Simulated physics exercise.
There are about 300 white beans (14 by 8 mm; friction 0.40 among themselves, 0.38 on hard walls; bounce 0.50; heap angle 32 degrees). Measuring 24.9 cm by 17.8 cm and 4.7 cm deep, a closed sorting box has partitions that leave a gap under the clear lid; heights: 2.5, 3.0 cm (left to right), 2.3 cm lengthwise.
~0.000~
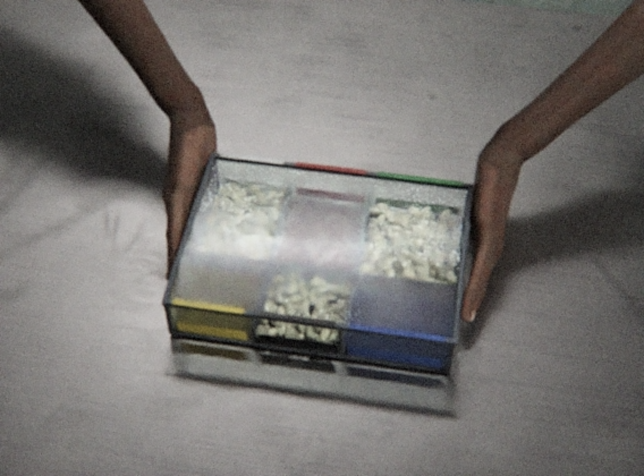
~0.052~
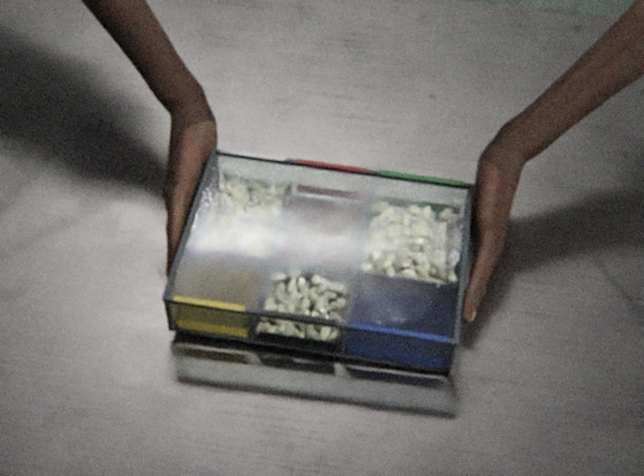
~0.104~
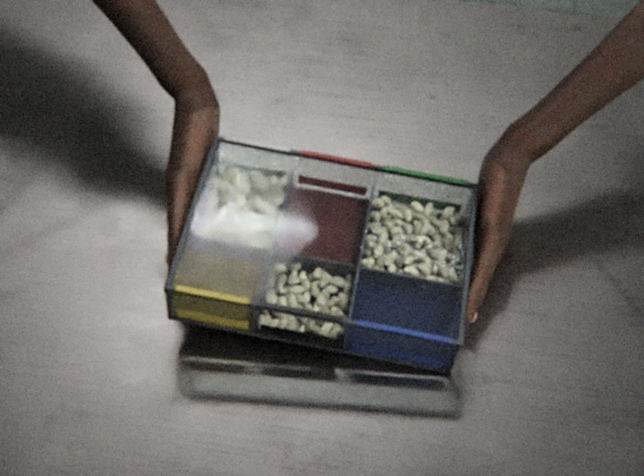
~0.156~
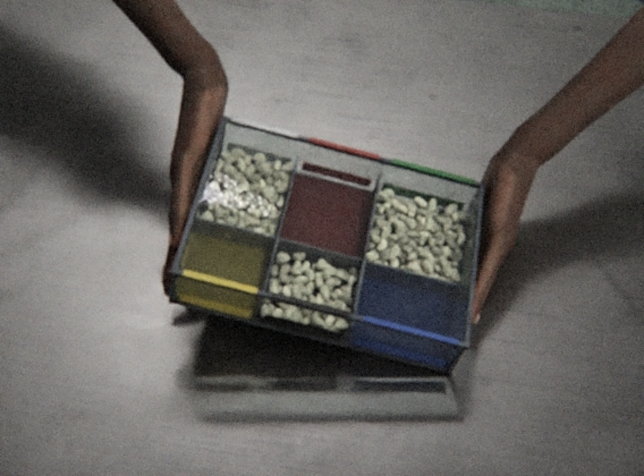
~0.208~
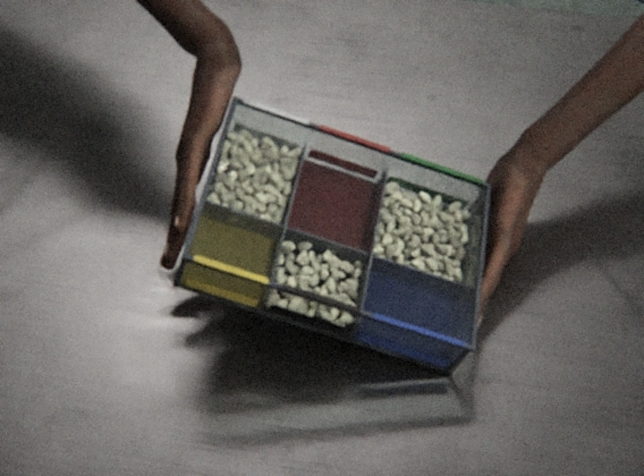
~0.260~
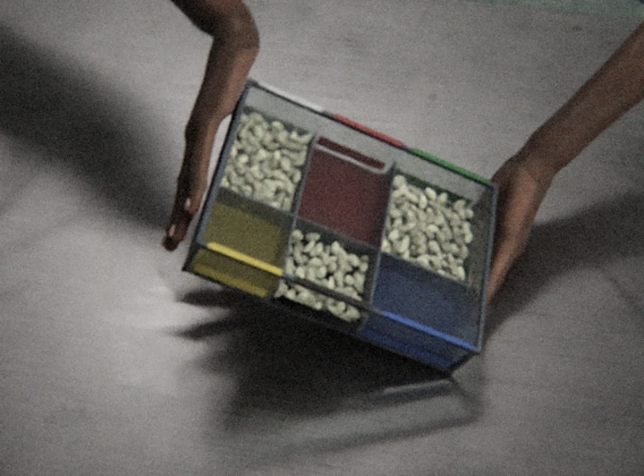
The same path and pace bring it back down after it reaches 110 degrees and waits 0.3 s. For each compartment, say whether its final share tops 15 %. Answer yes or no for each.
Red compartment: No, blue compartment: Yes, green compartment: Yes, yellow compartment: No, white compartment: No, black compartment: No.
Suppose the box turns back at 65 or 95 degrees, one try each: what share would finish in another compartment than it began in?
20 % and 55 %.
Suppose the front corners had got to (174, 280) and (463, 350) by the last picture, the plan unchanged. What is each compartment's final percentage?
Per cent at the finish: Red 0, blue 40, green 20, yellow 0, white 0, black 40.
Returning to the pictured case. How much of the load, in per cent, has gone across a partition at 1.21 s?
About 55 %.
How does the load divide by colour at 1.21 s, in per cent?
In per cent: Red 0, blue 35, green 55, yellow 0, white 0, black 5.
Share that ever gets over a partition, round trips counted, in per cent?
Close to 60 in a hundred.
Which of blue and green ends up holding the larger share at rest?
Answer: Green.
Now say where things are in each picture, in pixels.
Box tilt 0 degrees, front corners at (167, 301) and (452, 340); green 40 %, white 35 %, black 25 %, in the first picture.
Box tilt 1 degrees, front corners at (168, 297) and (454, 341), in the second picture.
Box tilt 5 degrees, front corners at (170, 287) and (458, 342), lowest corner right front, in the third picture.
Box tilt 12 degrees, front corners at (177, 271) and (464, 344), lowest corner right front, in the fourth picture.
Box tilt 18 degrees, front corners at (187, 256) and (470, 346), lowest corner right front, in the fifth picture.
Box tilt 24 degrees, front corners at (201, 242) and (476, 349), lowest corner right front; green 40 %, white 35 %, black 25 %. Its pace works out near 120 degrees a second, in the sixth picture.
After 1.21 s, tilt 110 degrees; blue 35 %, green 55 %, black 5 %.
After 1.84 s, tilt 57 degrees; blue 45 %, green 55 %.
After 2.52 s, tilt 0 degrees; blue 45 %, green 55 %.
In the end, at 2.9 s, red 0 %, blue 45 %, green 55 %, yellow 0 %, white 0 %, black 0 %.
